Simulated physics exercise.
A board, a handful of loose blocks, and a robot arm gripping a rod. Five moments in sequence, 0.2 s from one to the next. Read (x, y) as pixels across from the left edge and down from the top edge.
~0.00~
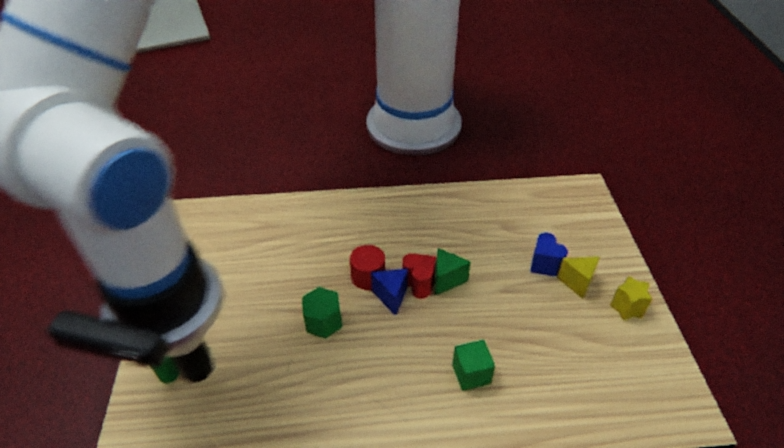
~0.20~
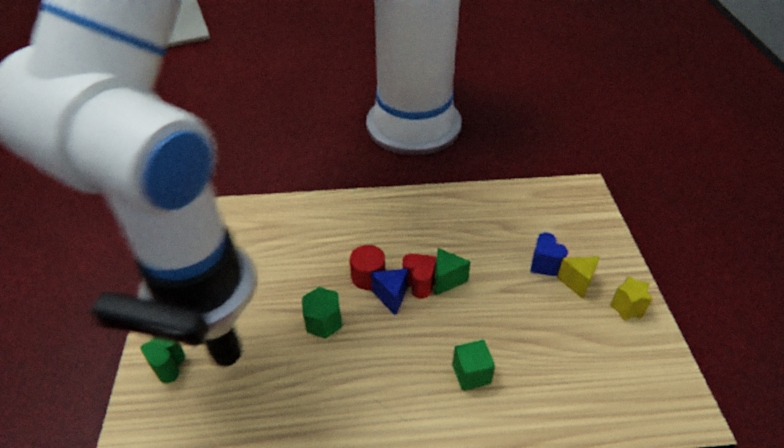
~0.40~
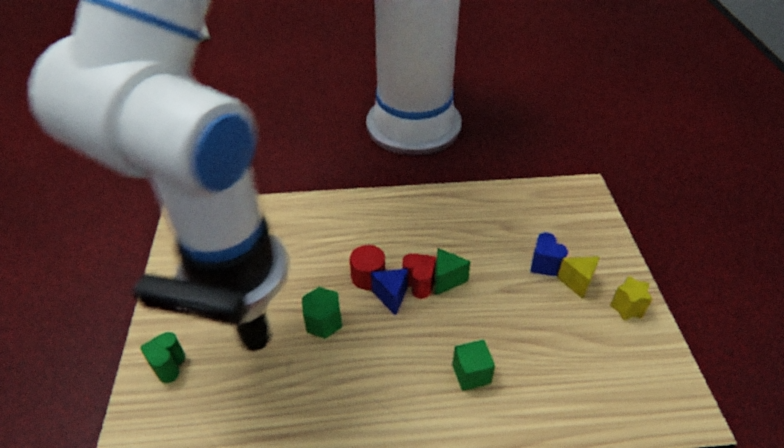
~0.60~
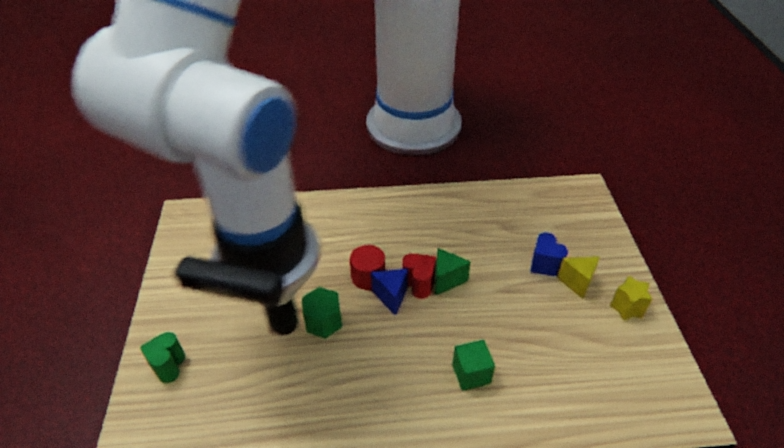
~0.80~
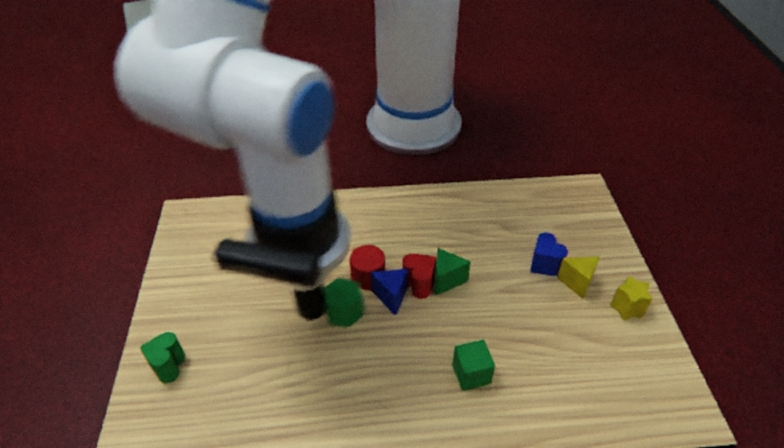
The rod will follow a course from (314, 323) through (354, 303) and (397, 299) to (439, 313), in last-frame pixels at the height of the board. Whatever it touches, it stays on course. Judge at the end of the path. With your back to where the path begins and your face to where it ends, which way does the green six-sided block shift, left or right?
To the path's left.
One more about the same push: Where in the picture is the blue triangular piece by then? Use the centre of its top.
Pixel (477, 256).
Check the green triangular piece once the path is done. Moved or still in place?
Moved away.
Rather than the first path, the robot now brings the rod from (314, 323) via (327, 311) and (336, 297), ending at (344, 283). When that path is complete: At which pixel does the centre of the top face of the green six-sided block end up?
Just about (369, 276).
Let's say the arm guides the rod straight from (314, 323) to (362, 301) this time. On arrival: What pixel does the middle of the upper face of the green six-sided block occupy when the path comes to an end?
I'd place it at (390, 272), taking the centre of its top.
What follows on the original path. One third of the way, rod (353, 289); green six-sided block (383, 275); red round block (377, 247); blue triangular piece (412, 272), turned 20° clockwise; red heart-shaped block (438, 261); green triangular piece (464, 258).
Two thirds of the way, rod (397, 286); green six-sided block (426, 270); red round block (379, 246); blue triangular piece (453, 264); red heart-shaped block (476, 251); green triangular piece (501, 248).
At the end, rod (440, 299); green six-sided block (462, 274), turned 50° anticlockwise; red round block (379, 246); blue triangular piece (477, 256), turned 25° anticlockwise; red heart-shaped block (492, 239); green triangular piece (517, 240).
